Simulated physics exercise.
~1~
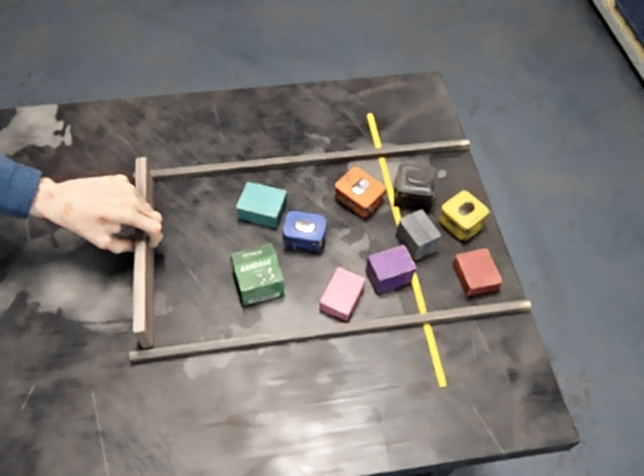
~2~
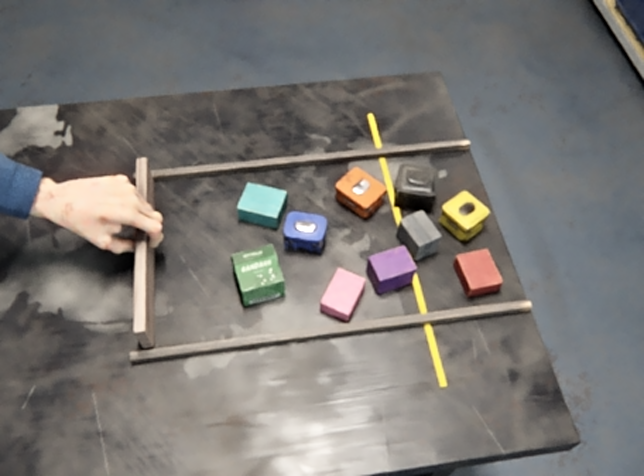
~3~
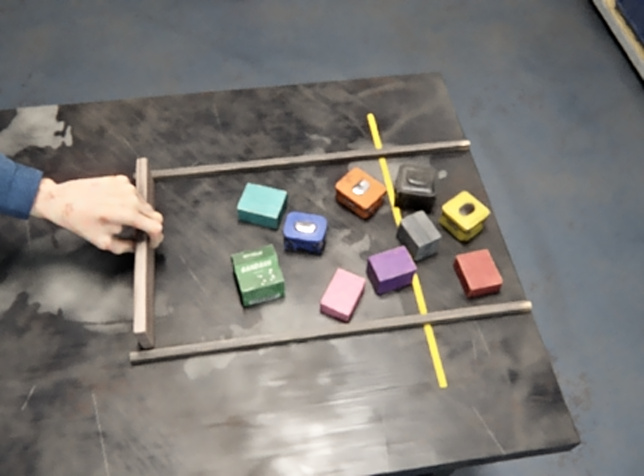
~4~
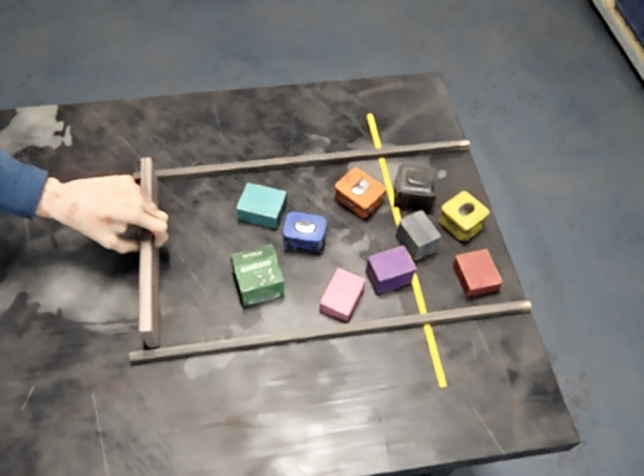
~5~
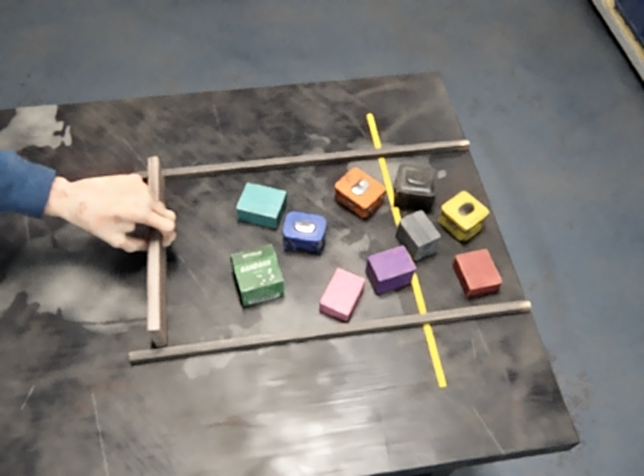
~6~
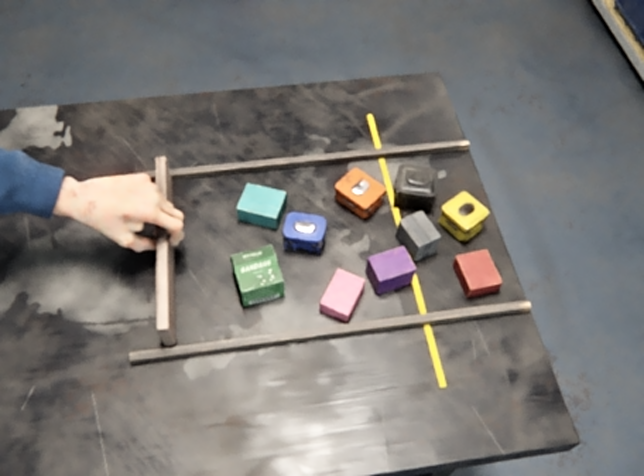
On a dark, scuffed table, a hand held a board still between two rails, then slid it slowly a short way right toward scattered colourful blocks and boxes, which stayed where they were.
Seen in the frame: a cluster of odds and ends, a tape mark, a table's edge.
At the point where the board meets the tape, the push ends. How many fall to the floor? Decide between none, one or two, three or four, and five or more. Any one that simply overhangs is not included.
Decision: None.
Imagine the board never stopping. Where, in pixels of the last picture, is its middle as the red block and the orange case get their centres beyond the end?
The red block gives roughly (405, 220), the orange case roughly (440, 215).
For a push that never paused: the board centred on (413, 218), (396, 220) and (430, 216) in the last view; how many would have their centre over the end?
Going through the three places, I get 2, 0 and 3.
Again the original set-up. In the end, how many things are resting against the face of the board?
That would be 4 of them.
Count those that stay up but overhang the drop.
I'd put it at 3.
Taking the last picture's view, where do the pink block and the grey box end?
First at (443, 297); second at (468, 235).
Soon after, none off yet; yellow case at rest near (463, 217); red block at rest near (477, 274); black case at rest near (415, 188).
Then, none off yet; yellow case moving near (471, 220); red block moving near (487, 274); black case moved about its own width near (457, 188).
At rest, the number that fall off is zero.
